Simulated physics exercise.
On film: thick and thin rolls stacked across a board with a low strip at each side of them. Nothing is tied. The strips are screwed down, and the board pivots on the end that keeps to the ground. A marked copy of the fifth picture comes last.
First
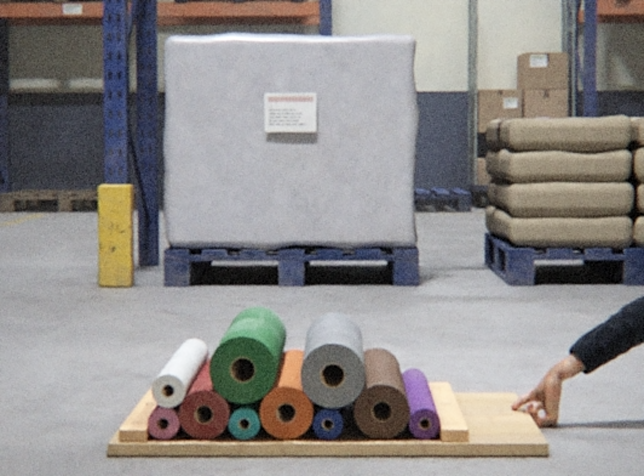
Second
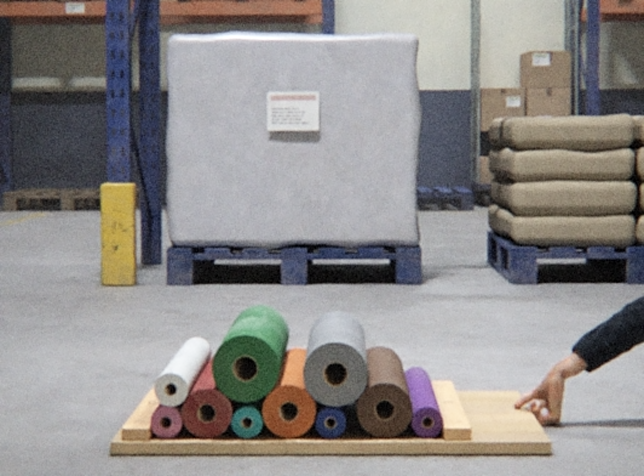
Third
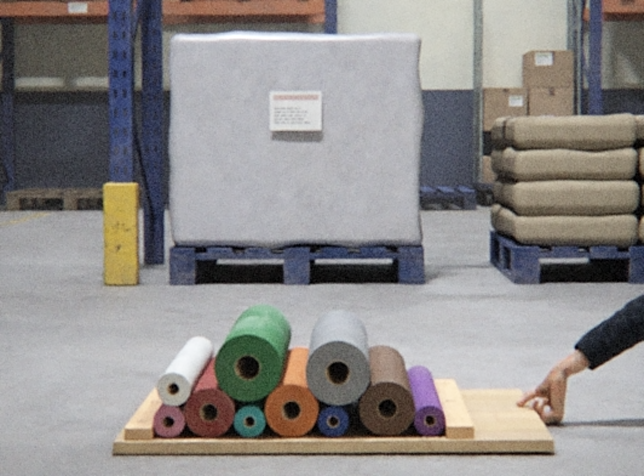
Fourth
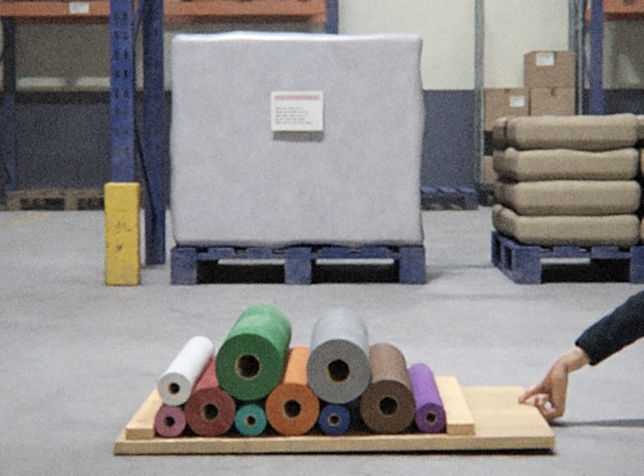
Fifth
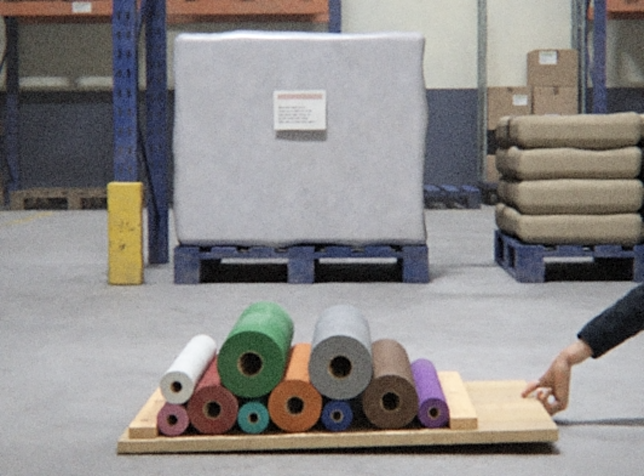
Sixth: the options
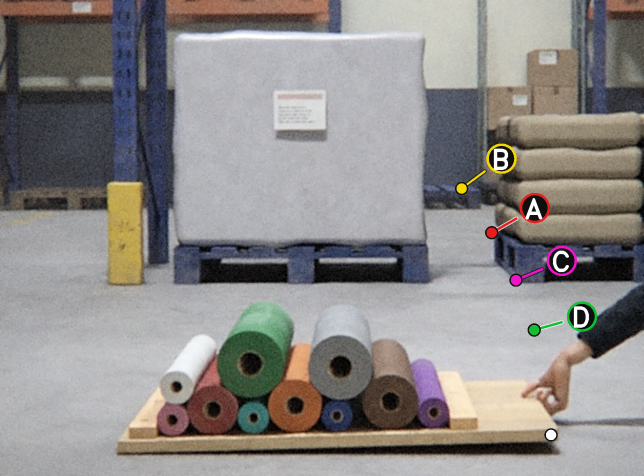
On a warehouse floor, in front of a wrapped load and stacked sacks on blue pallets, colourful rolls lie piled between low strips on a board, a hand at its right end. The view drifts slightly, then the hand raises that end a little while the left stays down and the rolls keep their places.
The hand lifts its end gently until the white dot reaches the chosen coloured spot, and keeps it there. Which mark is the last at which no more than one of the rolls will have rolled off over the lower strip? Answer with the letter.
No higher than B.
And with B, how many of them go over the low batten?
With B, one.
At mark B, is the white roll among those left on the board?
No, with B.
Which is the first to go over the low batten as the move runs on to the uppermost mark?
It is the white one.
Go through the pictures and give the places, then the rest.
Brown roll (382, 411); purple roll (425, 423); white roll (168, 391), in the first picture.
White roll (171, 389); green roll (246, 368), in the second picture.
Board (335, 413); brown roll (387, 408); purple roll (430, 420); turquoise roll (250, 421), in the third picture.
Board (336, 411); red roll (210, 411), in the fourth picture.
Board (338, 408); red roll (213, 410), in the fifth picture.
On the copy, A at (492, 233); B at (462, 188); C at (516, 280); D at (534, 330); the white dot at (551, 435).
On B. First, board at 20°.
Then, board at 37°.
Finally, board at 37°, one over the low batten (white).
By contrast, A one over the low batten (white); C one over the low batten (white); D one over the low batten (white).
